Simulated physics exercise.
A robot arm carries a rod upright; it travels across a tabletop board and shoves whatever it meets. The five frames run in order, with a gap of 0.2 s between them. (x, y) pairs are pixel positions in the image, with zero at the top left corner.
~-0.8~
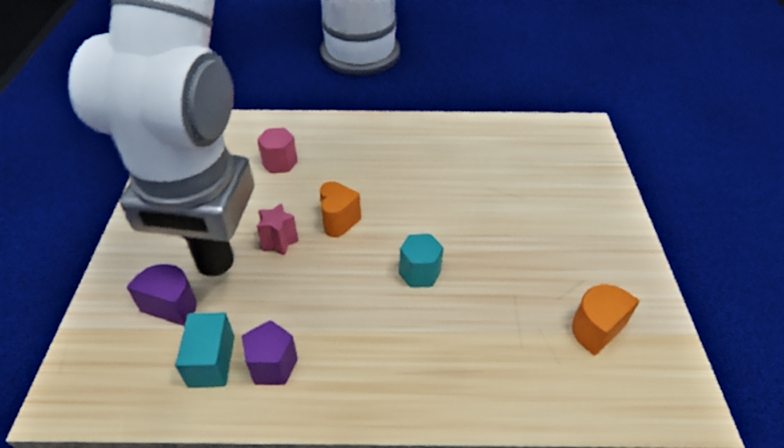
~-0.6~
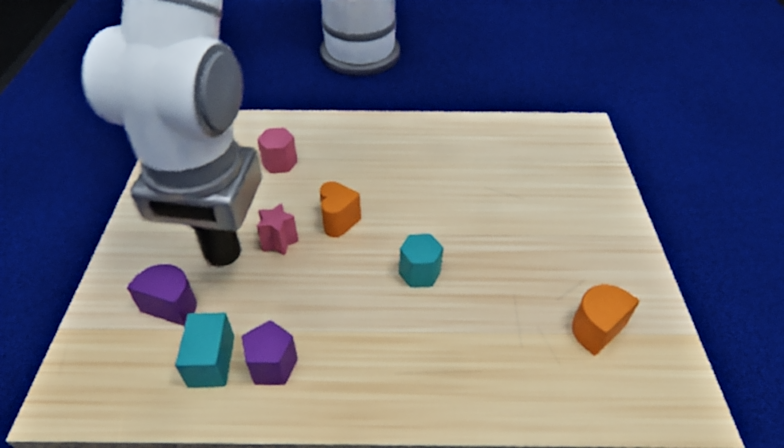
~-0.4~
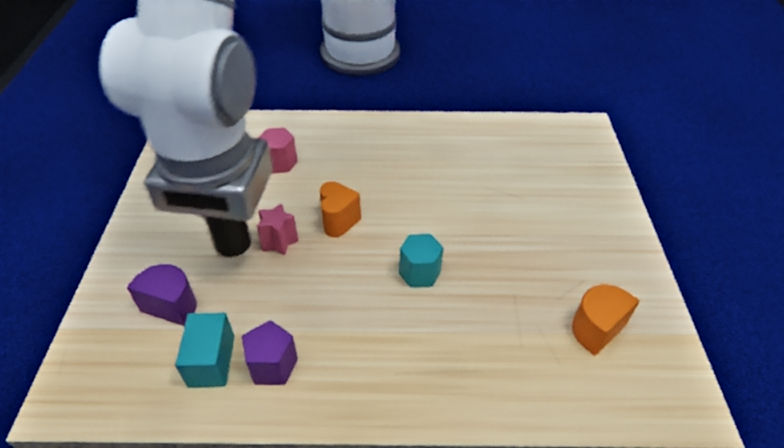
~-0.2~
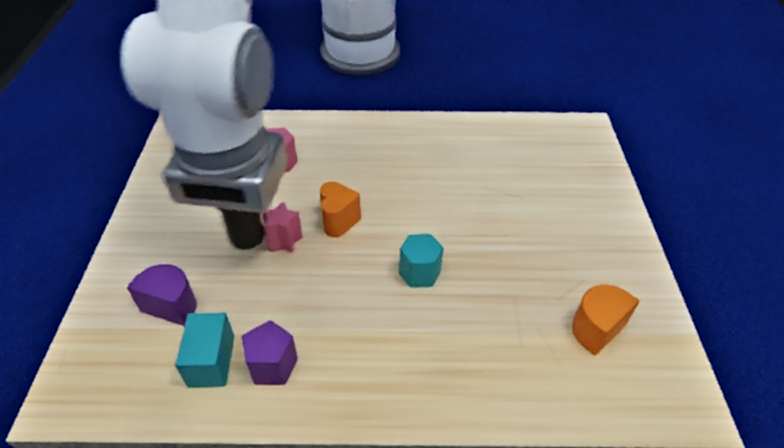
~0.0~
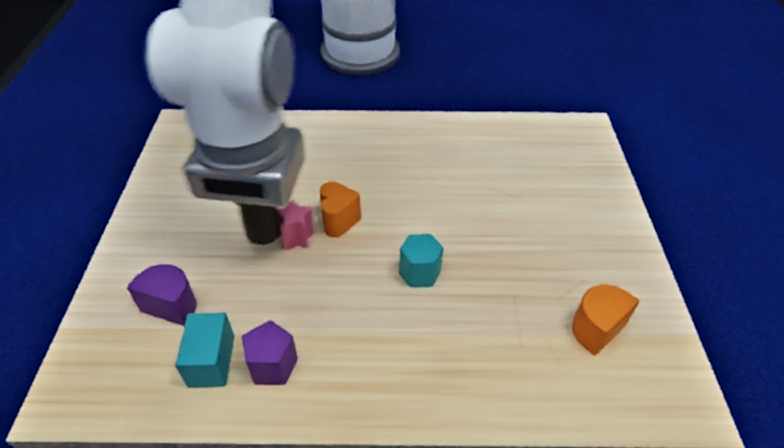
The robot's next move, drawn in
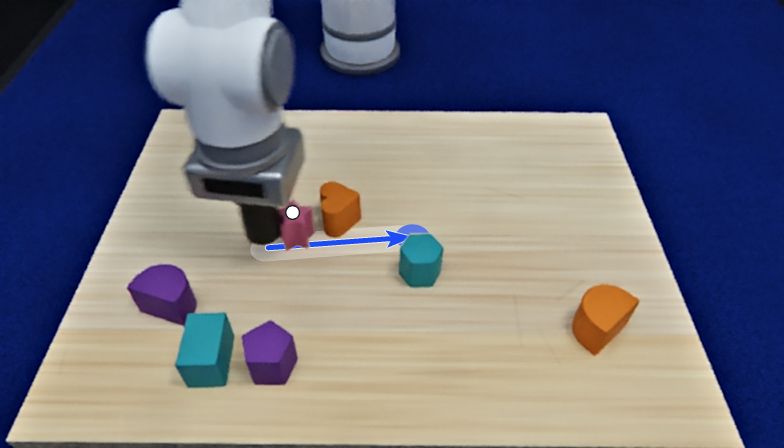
A white robot arm moved its black rod up and to the right across a wooden board of colored blocks, then nudged the pink star a short way right, toward the orange heart.
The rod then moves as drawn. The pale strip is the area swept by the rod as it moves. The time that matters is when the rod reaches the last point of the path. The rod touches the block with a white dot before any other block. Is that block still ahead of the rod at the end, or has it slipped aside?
Slid off.
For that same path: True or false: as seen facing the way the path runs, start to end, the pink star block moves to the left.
That is true.
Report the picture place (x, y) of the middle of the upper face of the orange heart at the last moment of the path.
Its top middle will sit at (379, 171).
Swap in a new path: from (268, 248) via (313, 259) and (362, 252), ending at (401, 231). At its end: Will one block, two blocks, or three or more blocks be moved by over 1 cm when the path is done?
I predict two.
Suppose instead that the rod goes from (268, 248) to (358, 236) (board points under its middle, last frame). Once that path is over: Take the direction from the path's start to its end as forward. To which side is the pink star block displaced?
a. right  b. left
I choose b.
The line goes in a line from (268, 248) to (413, 237); the dot is on the pink star block.
What follows on the original path. One third of the way, rod at (317, 228); pink star block at (335, 200), turned 30° anticlockwise; orange heart at (359, 187), turned 15° anticlockwise.
Two thirds of the way, rod at (366, 224); pink star block at (368, 193), turned 60° anticlockwise; orange heart at (378, 174), turned 50° anticlockwise.
At the end, rod at (414, 221); pink star block at (380, 194), turned 95° anticlockwise; orange heart at (379, 171), turned 60° anticlockwise; turquoise six-sided block unmoved.
